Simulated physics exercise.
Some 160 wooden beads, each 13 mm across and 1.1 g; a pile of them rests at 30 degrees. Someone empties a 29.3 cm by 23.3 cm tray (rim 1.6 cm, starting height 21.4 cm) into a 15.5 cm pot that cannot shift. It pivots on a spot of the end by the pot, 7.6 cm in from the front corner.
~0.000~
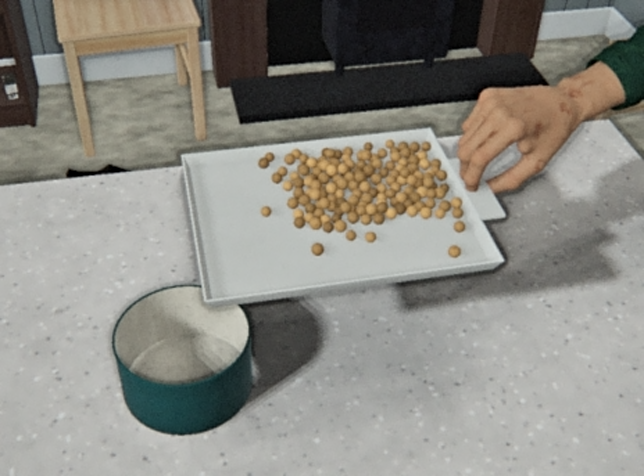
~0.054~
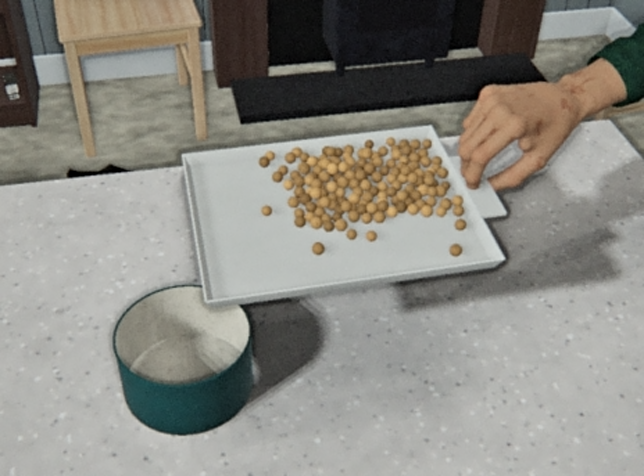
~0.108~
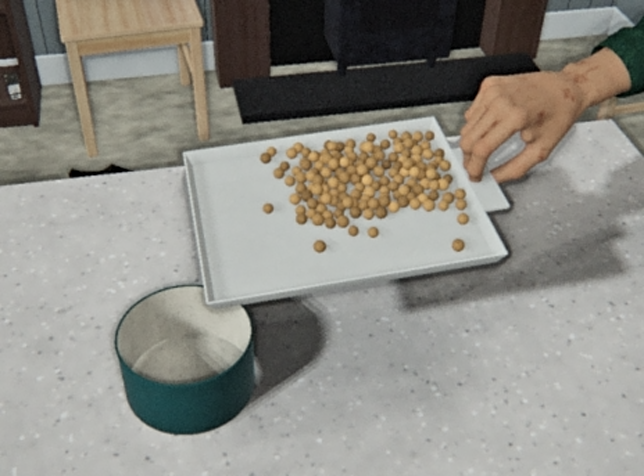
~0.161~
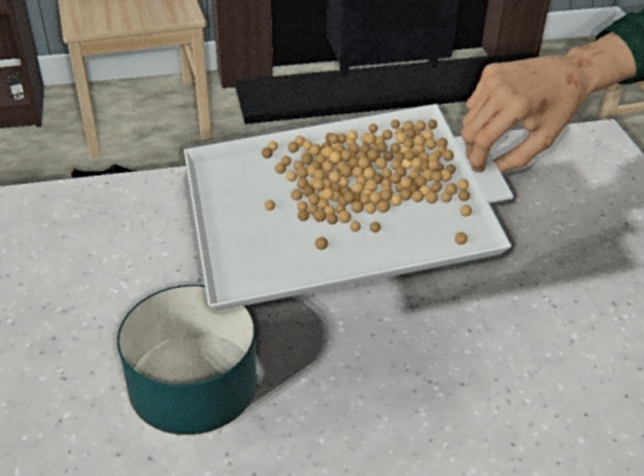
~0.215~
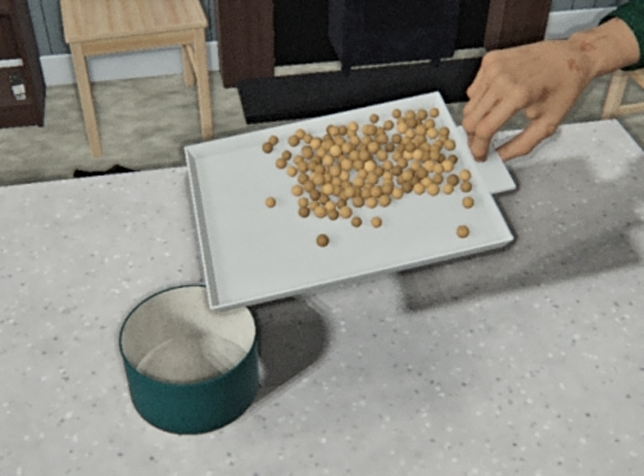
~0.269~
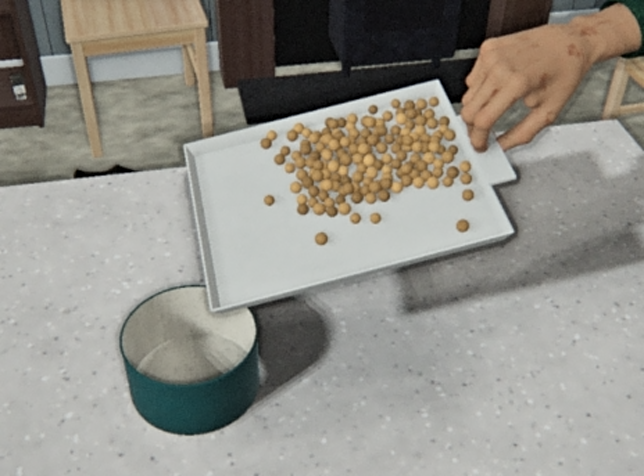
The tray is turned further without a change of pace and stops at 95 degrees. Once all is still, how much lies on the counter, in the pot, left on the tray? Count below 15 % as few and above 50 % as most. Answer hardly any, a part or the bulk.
On the counter: The bulk; in the pot: A part; left on the tray: Hardly any.
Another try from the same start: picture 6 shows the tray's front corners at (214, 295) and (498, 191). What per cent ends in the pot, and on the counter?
Pot 40, counter 60.
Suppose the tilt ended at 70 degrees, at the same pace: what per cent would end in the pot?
Then about 25 per cent.
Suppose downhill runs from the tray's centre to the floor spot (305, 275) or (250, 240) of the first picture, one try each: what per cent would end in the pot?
About 10 and 60 per cent.
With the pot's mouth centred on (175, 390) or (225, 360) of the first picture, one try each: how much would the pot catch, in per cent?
Some 90 and 55 per cent.
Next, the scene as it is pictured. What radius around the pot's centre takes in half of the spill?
About 20 cm.
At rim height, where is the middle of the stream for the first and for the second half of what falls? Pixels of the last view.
At about (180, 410), then at (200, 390).
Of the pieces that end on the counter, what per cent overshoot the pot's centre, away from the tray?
Roughly 60 per cent.
After 0.92 s, tilt 51 degrees; the tray holds 60 %, the pot 5 %.
After 1.35 s, tilt 77 degrees; the tray holds 15 %, the pot 20 %.
After 1.86 s, tilt 95 degrees; the tray holds 0 %, the pot 25 %.
In the end, at 2.4 s, counter 75 %, pot 25 %, tray 0 %.
